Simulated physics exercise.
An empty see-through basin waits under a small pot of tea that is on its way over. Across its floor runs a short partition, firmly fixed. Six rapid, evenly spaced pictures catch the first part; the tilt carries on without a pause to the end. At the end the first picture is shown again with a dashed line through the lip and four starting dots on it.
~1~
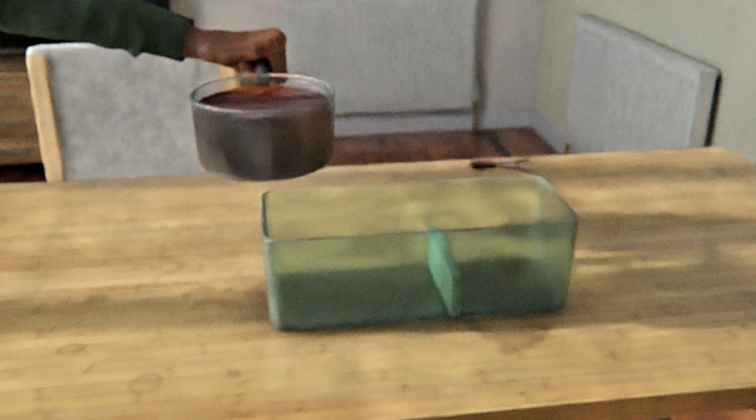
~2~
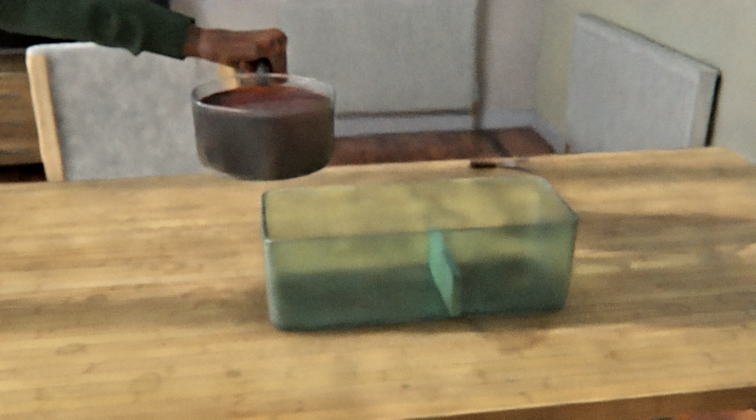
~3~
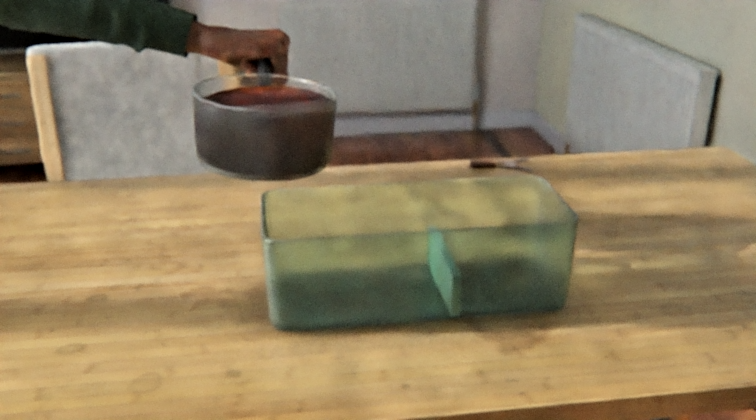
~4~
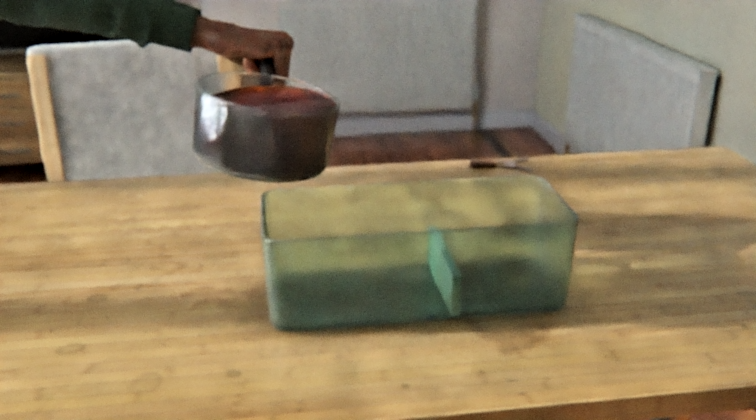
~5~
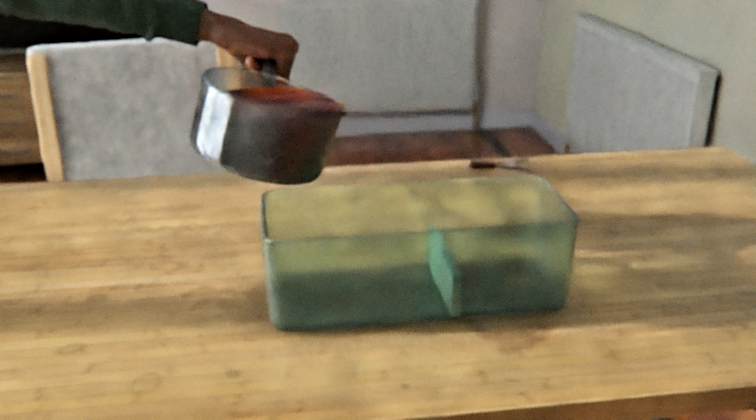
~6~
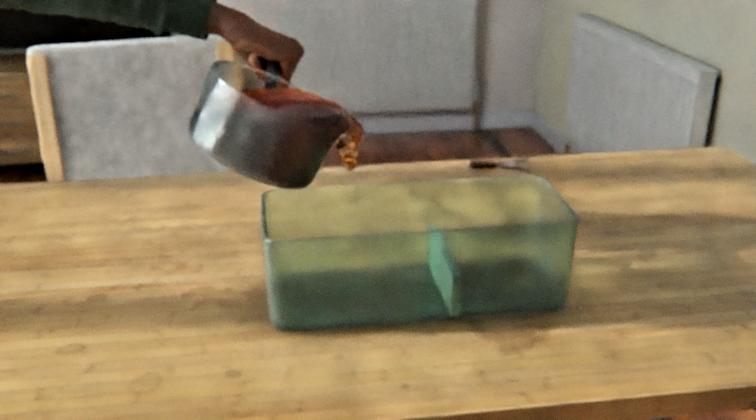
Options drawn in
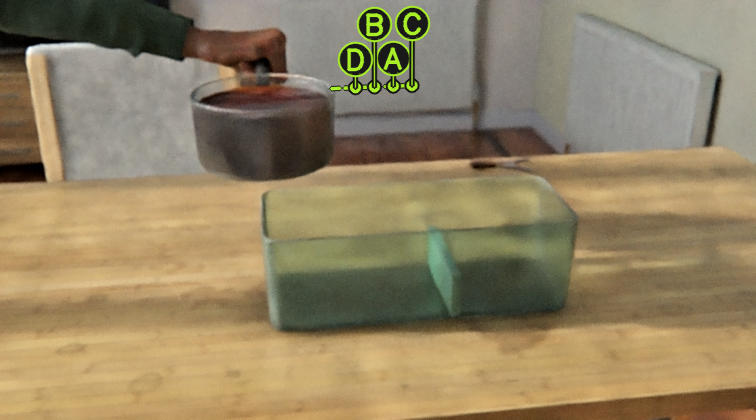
A hand tilting a small pot rightward above a clear basin with a short partition, dark reddish liquid beginning to trickle over its lip.
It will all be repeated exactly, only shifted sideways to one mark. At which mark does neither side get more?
Choose A.
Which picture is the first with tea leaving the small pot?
In picture 5.
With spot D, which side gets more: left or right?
More ends on the left.
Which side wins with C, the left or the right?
More ends on the right.
On the marked copy, A at (393, 86); B at (374, 86); C at (411, 85); D at (355, 87).
With A, about 47 % ends left of the wall and 53 % right of it.
With B, about 72 % ends left of the wall and 28 % right of it.
With C, about 31 % ends left of the wall and 69 % right of it.
With D, about 96 % ends left of the wall and 4 % right of it.
